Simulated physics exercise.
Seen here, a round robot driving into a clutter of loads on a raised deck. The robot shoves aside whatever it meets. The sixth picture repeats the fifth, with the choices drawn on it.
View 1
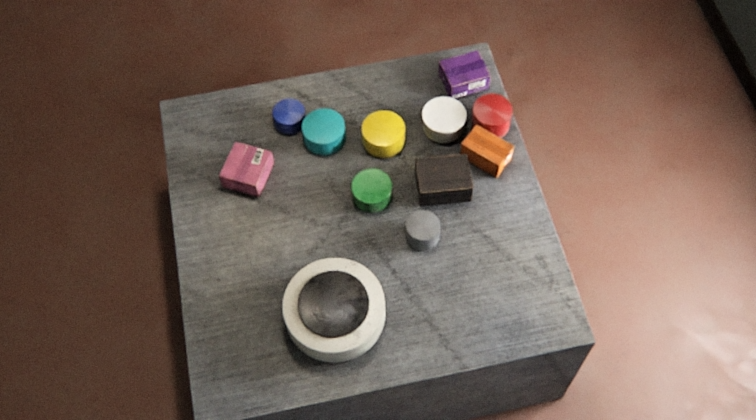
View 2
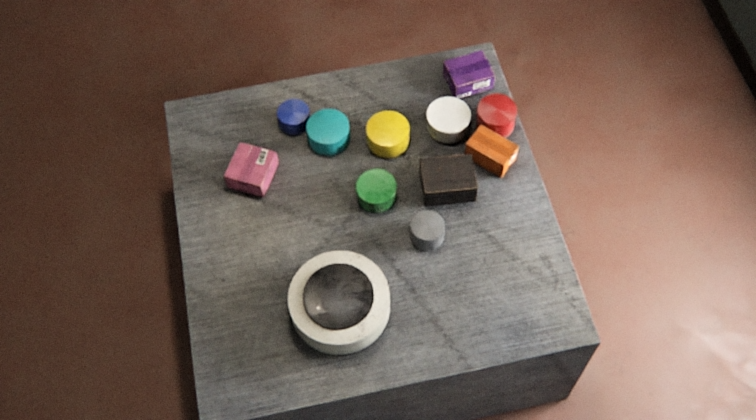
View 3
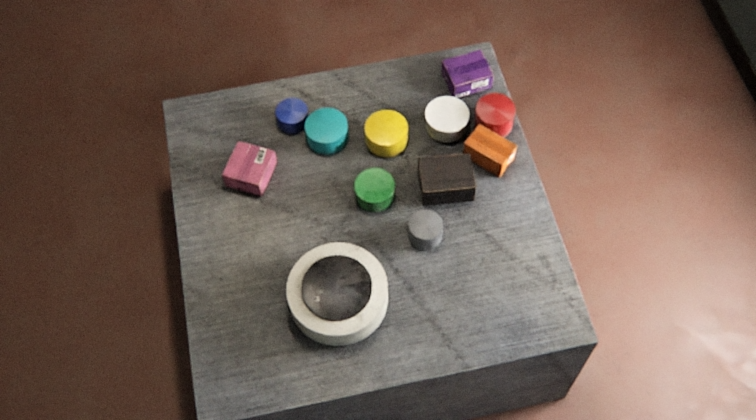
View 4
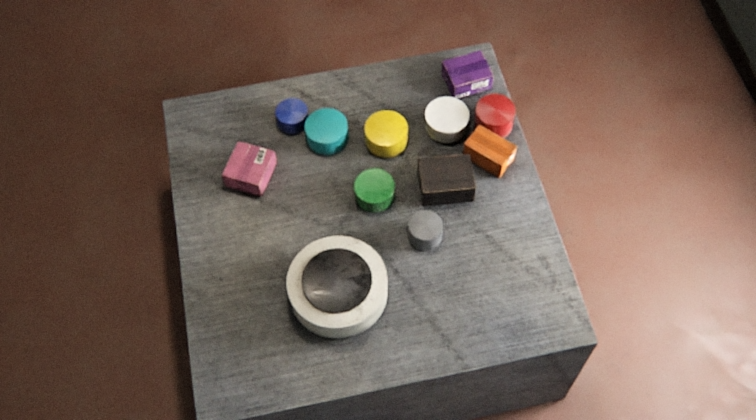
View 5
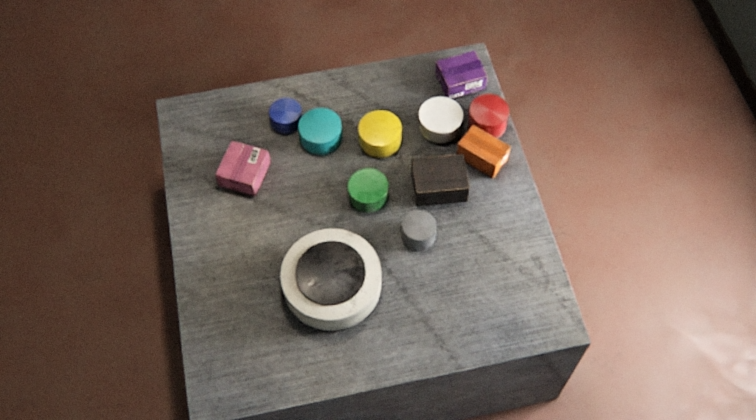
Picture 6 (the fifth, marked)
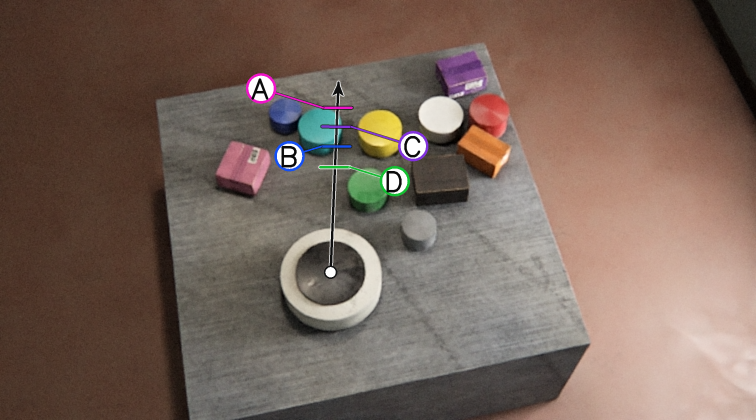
A round white robot with a dark domed centre sits near the front of a grey, wood-grained raised deck, seen from high above against a reddish-brown floor. Beyond it are blue, turquoise, yellow, white, red, green and grey round containers, with a pink parcel at left and black, orange and purple boxes at right. The robot creeps slightly away from the front edge toward them, touching nothing, while the camera shifts faintly sideways.
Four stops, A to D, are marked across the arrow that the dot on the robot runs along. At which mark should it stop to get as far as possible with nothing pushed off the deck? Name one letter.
A.
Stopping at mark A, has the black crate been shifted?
No.
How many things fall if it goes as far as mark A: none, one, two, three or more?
In all, none.
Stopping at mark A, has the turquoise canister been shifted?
Yes.
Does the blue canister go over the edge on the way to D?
No.
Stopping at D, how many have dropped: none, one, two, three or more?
In all, none.
On the marked copy, A at (338, 108); B at (336, 147); C at (337, 127); D at (335, 167); the arrow from (331, 272) to (339, 83); the white dot at (331, 272).
With A. Early on, robot (334, 216); green pail (377, 173); red canister (488, 118).
Further on, robot (337, 157); blue canister (281, 113); turquoise canister (318, 107).
At the end, robot (338, 116); turquoise canister (308, 74); blue canister (279, 112); nothing has fallen.
As for the rest, B is safe but short; C is safe but short; D is safe but short.
